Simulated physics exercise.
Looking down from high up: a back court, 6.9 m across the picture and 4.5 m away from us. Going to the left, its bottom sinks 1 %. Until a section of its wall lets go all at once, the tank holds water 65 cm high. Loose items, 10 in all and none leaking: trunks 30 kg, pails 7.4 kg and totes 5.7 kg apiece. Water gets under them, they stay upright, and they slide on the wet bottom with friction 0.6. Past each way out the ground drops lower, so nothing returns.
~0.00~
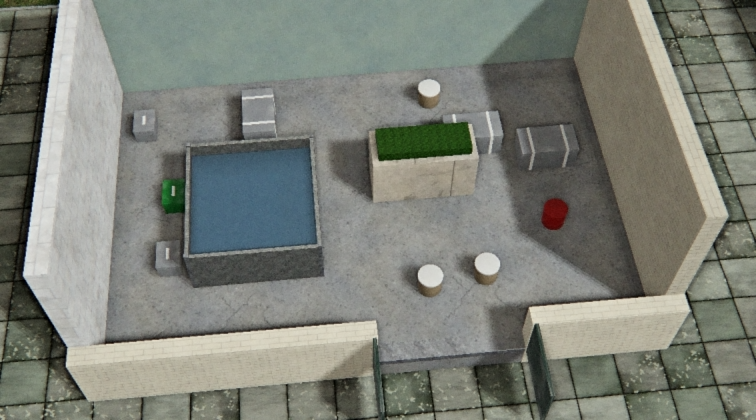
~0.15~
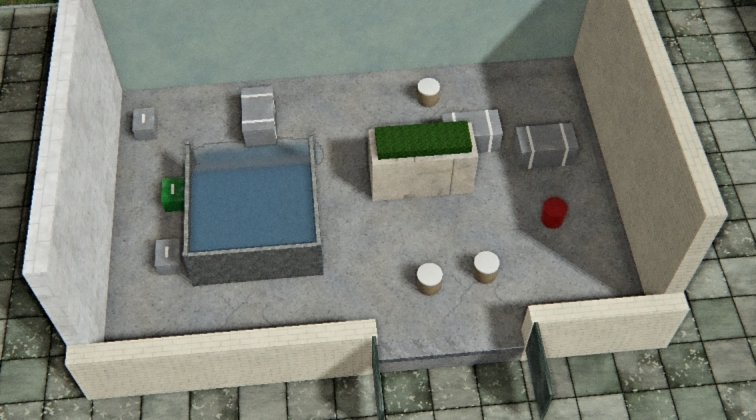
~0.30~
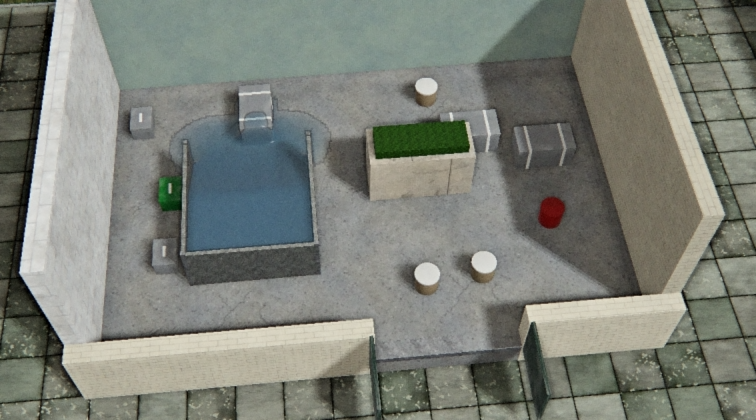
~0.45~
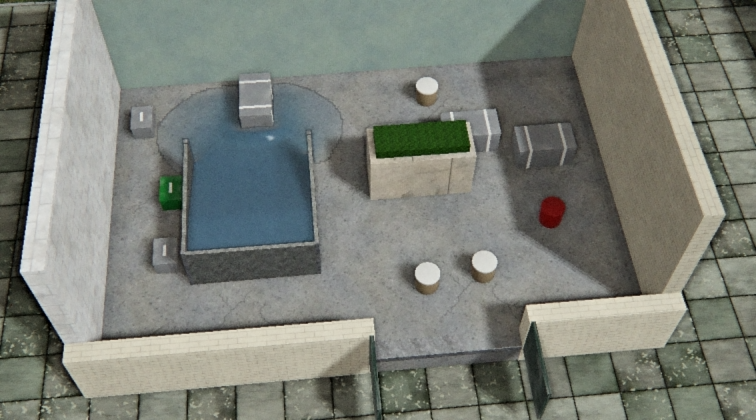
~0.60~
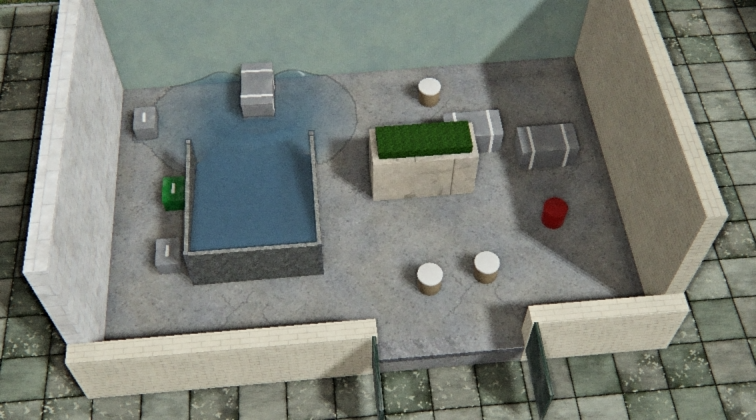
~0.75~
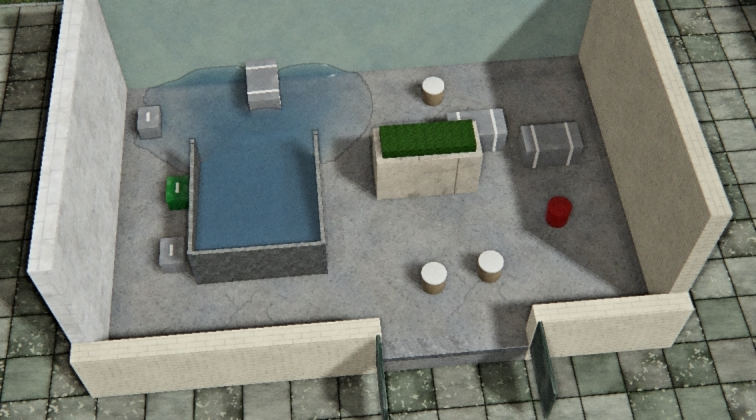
At first, a square tank full of water stands on the left side of a walled court, among scattered boxes and pails. Its back side opens and water pours out toward the back wall, spreading in a widening pool around a grey box, which shifts slightly backward while the red pail stays put.
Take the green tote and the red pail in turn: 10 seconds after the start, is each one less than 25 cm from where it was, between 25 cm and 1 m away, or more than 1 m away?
My prediction: The green tote is likely to be swept off; the red pail is likely to keep to its spot.
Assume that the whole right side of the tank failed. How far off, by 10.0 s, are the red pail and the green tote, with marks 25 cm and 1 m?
Well, the red pail goes a long way and the green tote basically stays there.
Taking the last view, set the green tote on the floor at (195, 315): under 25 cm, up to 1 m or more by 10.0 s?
By that time it is swept a long way.
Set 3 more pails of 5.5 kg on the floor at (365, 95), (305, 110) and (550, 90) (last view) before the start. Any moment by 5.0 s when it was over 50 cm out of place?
Note, same order as listed: Beyond the limit, beyond the limit, beyond the limit.
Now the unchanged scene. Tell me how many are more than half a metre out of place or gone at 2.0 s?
Tally at that time: 0.
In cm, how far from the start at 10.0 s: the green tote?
I'd say close to 300 centimetres.
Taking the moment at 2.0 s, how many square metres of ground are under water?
Near 12 m2 in all.
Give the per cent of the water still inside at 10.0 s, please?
Around 92 per cent of the water is still in there.
After 2.0 s the green tote is near (177, 188), 0.0 m from its start, aground; the red pail is near (560, 206), 0.0 m from its start, aground; 0 of 10 are out; 2 afloat.
After 4.5 s the green tote is near (119, 329), 2.3 m from its start, afloat; the red pail is near (560, 206), 0.0 m from its start, aground; 0 of 10 are out; 3 afloat.
After 7.0 s the green tote is near (184, 316), 2.0 m from its start, afloat; the red pail is near (560, 206), 0.0 m from its start, aground; 0 of 10 are out; 3 afloat.
After 10.0 s the green tote is near (346, 309), 3.0 m from its start, afloat; the red pail is near (560, 206), 0.0 m from its start, aground; 1 of 10 are out; 2 afloat.
